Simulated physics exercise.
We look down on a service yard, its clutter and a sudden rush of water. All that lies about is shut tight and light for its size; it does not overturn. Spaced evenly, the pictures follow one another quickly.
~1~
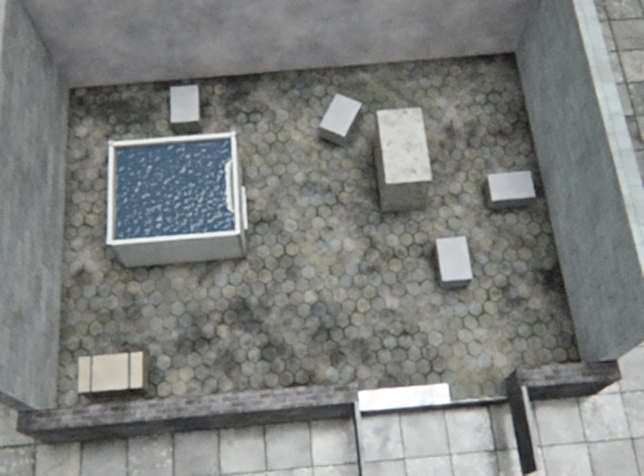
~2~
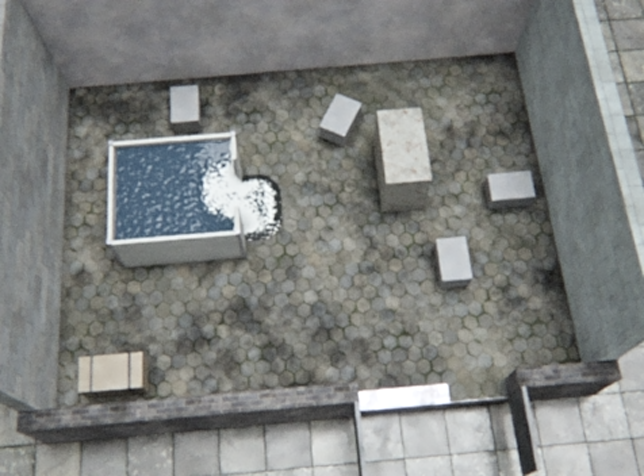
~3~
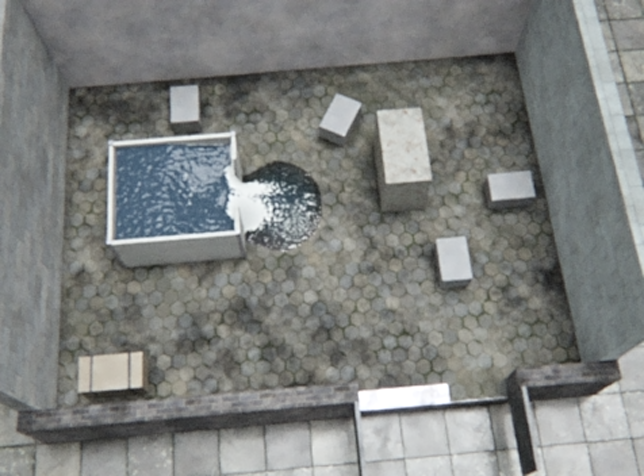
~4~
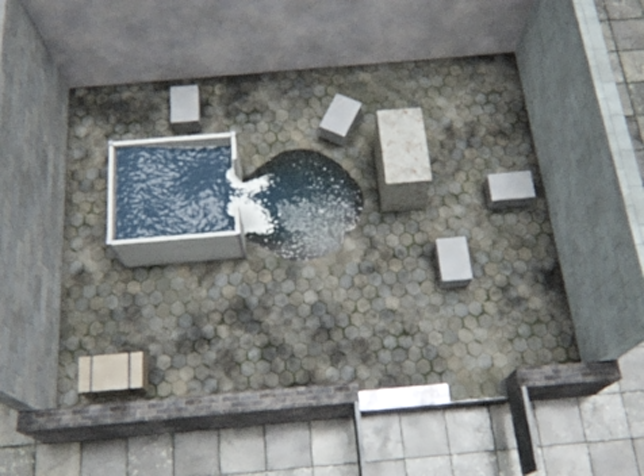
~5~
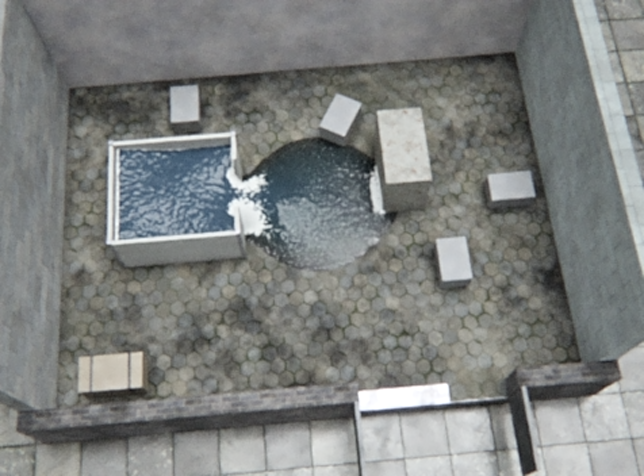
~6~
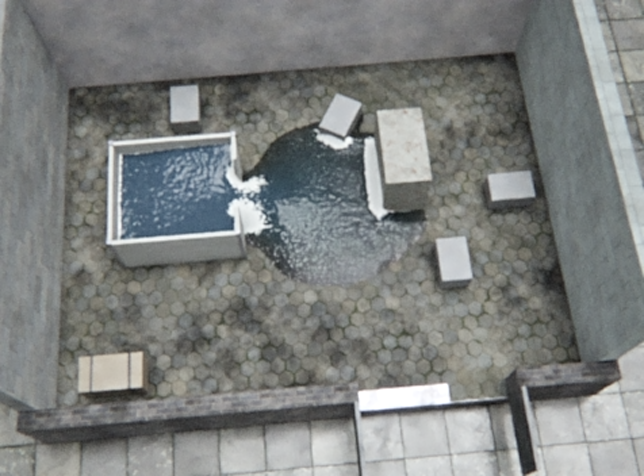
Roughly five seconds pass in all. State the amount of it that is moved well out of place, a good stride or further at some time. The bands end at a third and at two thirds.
Midway band.
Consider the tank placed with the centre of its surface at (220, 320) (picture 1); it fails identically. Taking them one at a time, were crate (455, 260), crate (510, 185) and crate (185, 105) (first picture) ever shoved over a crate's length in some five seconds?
First got that far, then got that far, then never got that far.
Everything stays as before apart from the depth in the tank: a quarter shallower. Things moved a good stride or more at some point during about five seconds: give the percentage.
Share moved: 40 in a hundred.
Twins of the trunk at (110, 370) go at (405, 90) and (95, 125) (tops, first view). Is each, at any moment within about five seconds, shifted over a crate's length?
In order: Shoved clear, then hardly budges.
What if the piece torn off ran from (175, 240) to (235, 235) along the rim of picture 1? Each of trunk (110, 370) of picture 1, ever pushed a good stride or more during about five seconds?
Bottom line: It got there.
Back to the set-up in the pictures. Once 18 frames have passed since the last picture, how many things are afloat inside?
Well, I'd say 0.
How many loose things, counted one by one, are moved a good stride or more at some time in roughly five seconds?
The count is 2.
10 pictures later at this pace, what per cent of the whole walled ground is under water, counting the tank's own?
By my count it's near 55 in a hundred.
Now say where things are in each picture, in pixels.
A crate at (341, 115), on the bottom; a crate at (454, 258) rests on the ground; 0 of 5 have shifted, in the first frame.
A crate at (341, 115), on the bottom; a crate at (454, 258), on the bottom; 0 of 5 have shifted, in the second frame.
A crate at (341, 115), on the bottom; a crate at (454, 258), on the bottom; 0 of 5 have shifted, in the third frame.
A crate at (341, 115) rests on the ground; a crate at (454, 258), on the bottom; 0 of 5 have shifted, in the fourth frame.
A crate at (341, 115), on the bottom; a crate at (454, 258) rests on the ground; 0 of 5 have shifted, in the fifth frame.
A crate at (341, 115), on the bottom; a crate at (454, 258) rests on the ground; 0 of 5 have shifted, in the sixth frame.
A moment on, 0 of 5 are well off their spots; 0 afloat.
Next, 2 of 5 are well off their spots; 0 afloat.
Later, 2 of 5 are well off their spots; 0 afloat.
In the end, 2 of 5 are well off their spots, and 2 have been at some point; 0 afloat.
